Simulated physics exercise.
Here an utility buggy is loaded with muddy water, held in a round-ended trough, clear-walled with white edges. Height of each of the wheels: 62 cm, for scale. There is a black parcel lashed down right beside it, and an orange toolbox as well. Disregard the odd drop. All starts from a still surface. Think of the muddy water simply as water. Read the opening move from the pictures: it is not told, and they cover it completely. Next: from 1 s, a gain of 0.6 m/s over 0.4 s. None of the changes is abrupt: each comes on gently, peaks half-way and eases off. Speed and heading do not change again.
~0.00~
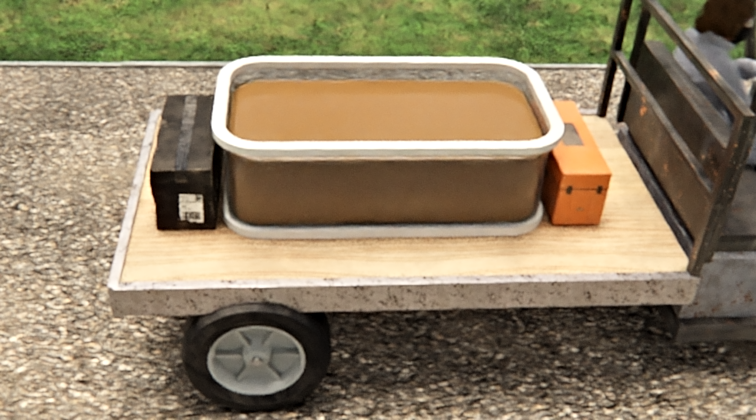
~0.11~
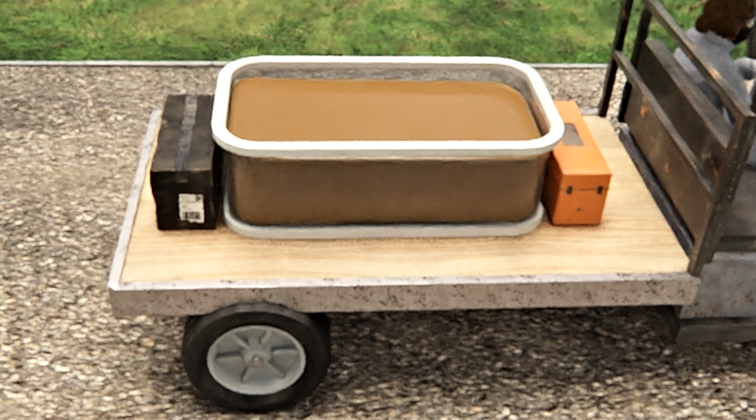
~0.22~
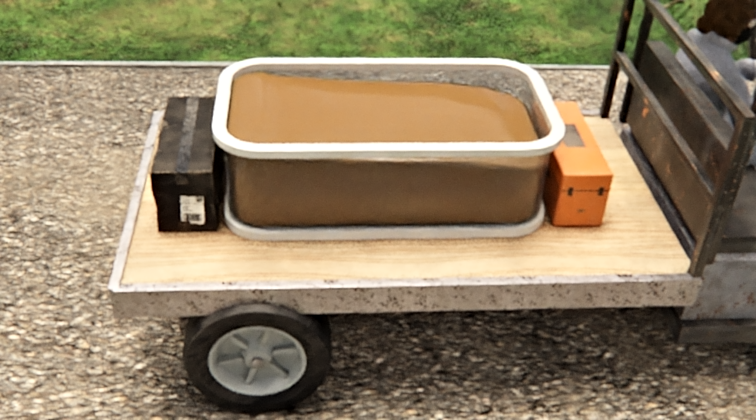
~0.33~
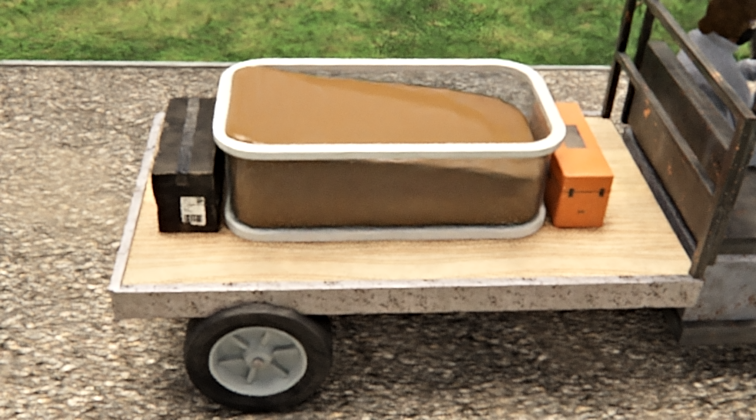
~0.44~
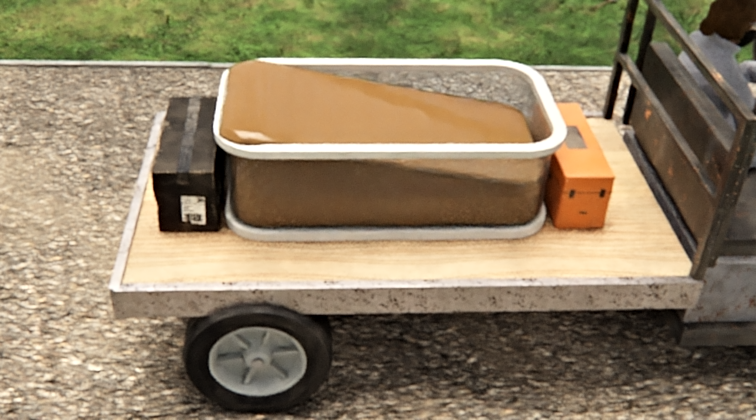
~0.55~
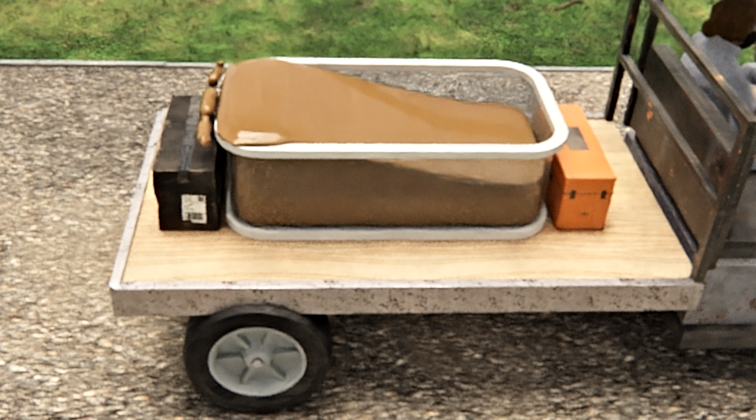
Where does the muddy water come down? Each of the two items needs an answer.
The black parcel is hit; the orange toolbox is spared.
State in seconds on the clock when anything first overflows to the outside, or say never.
Close to 0.8 seconds.
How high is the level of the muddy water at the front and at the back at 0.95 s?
Around 32 cm toward the front, with 36 cm behind.
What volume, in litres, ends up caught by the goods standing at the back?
Roughly 3 litres.
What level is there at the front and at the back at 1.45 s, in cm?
The front reads 32 cm and the back reads 34 cm.
After 0.95 s front 31 cm, middle 34 cm, back 35 cm above the floor; the loss stands at 1 per cent, over the back.
After 1.45 s front 33 cm, middle 34 cm, back 33 cm above the floor; the loss stands at 1 per cent, over the back.
After 1.95 s front 26 cm, middle 34 cm, back 42 cm above the floor; the loss stands at 1 per cent, over the back.
After 4.39 s the loss stands at 1 per cent, over the back; the black parcel has caught 3 litres and the orange toolbox nothing.
